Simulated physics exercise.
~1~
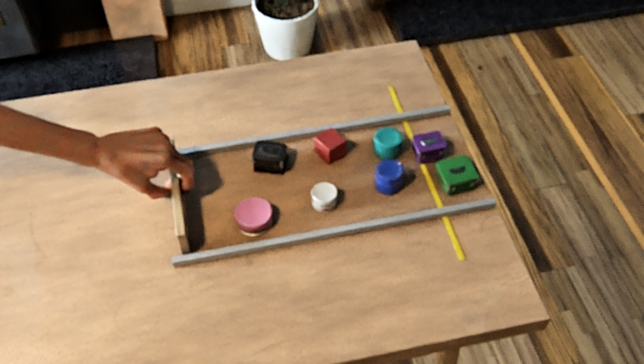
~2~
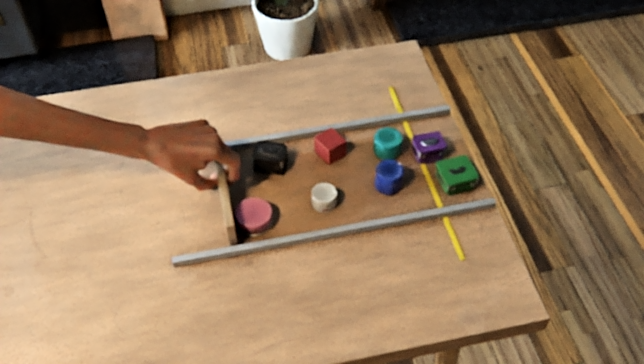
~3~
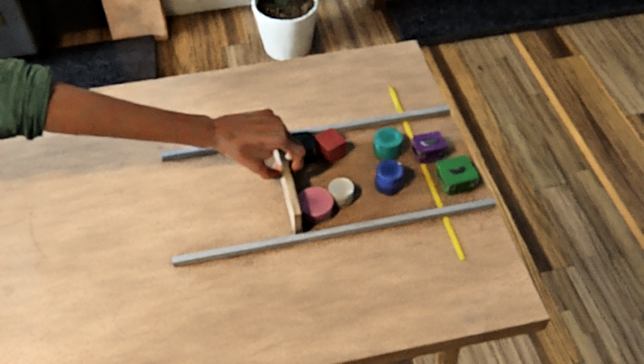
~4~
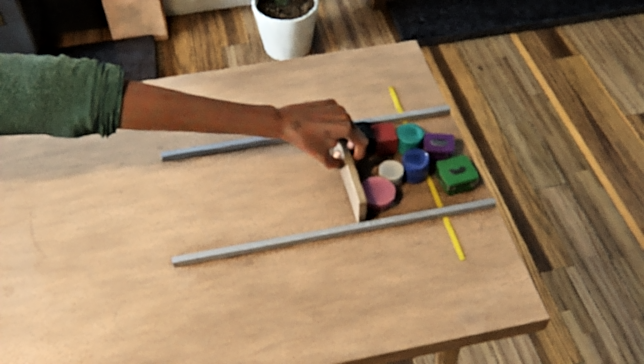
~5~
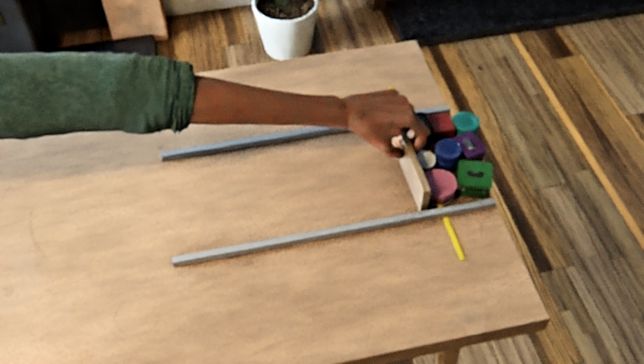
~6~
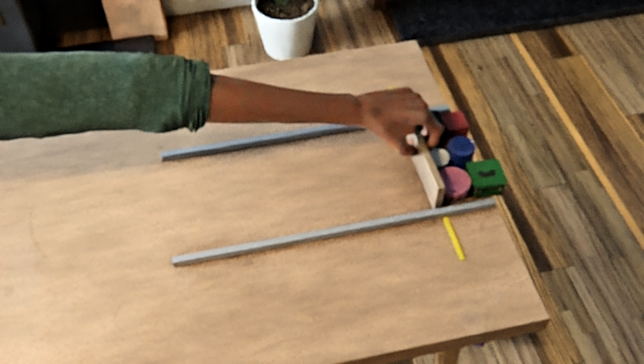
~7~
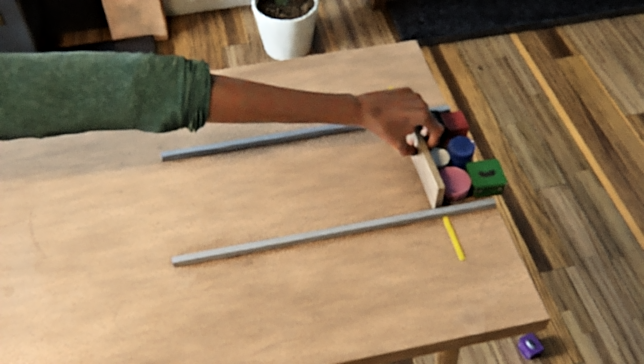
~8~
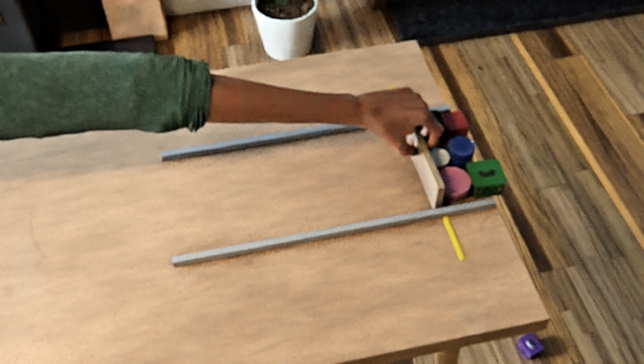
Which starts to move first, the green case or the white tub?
The white tub starts to move first, while the green case stays still until the board has pushed the group closer to the table's edge.
